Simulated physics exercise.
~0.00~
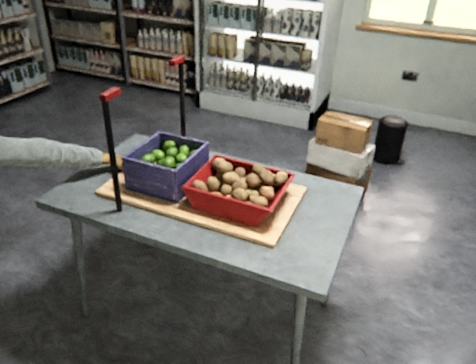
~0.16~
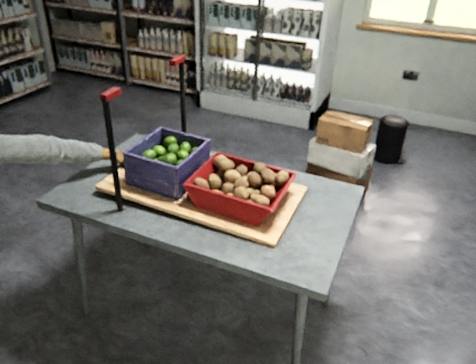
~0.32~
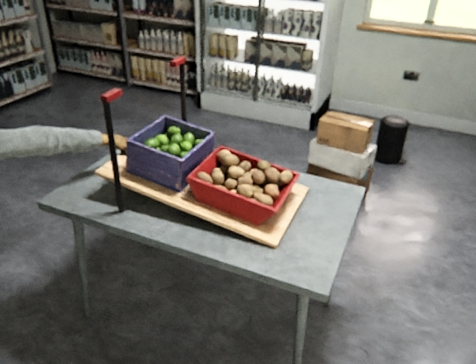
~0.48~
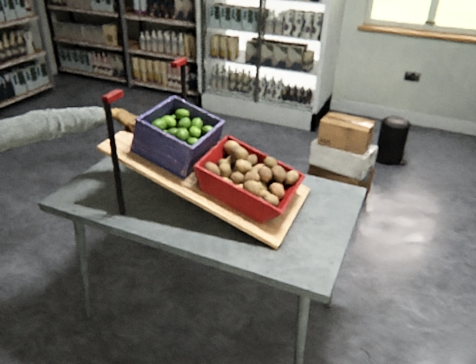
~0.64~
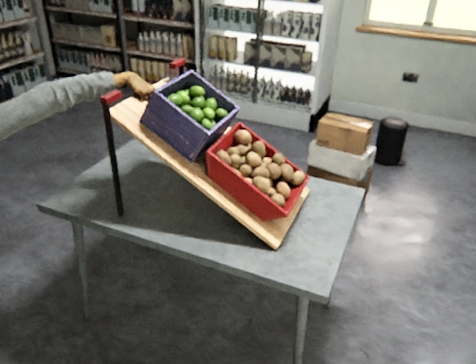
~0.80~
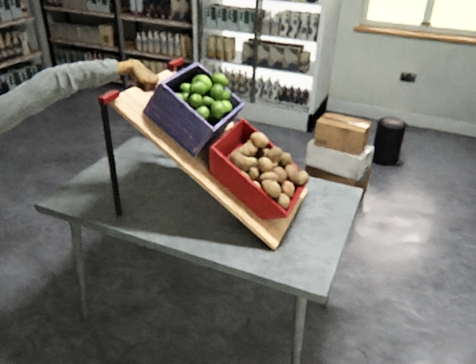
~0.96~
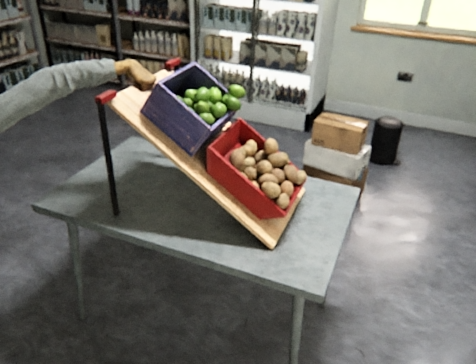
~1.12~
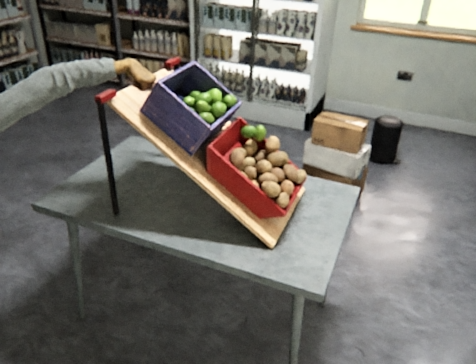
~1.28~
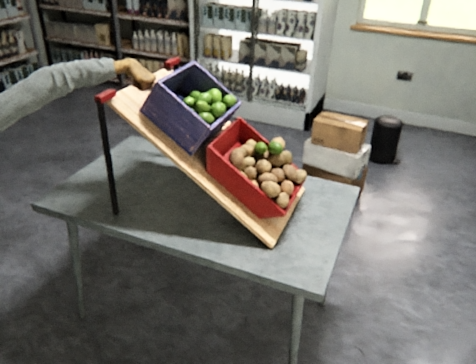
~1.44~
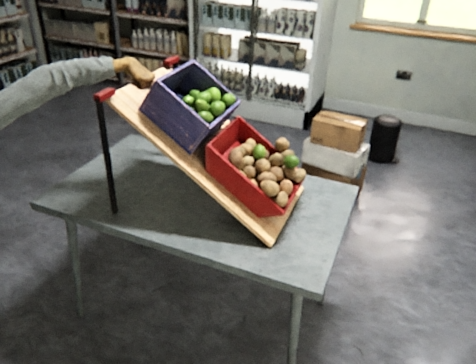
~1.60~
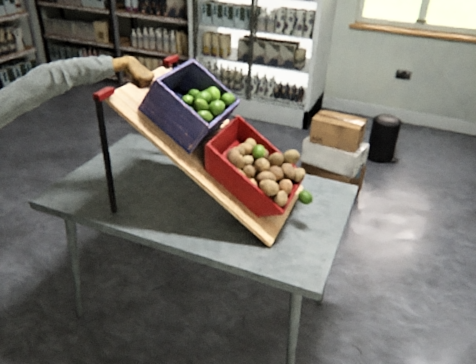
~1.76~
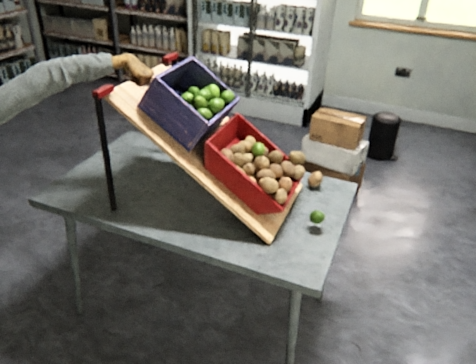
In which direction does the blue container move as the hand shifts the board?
The blue container moves upward as the hand raises the left end of the board.
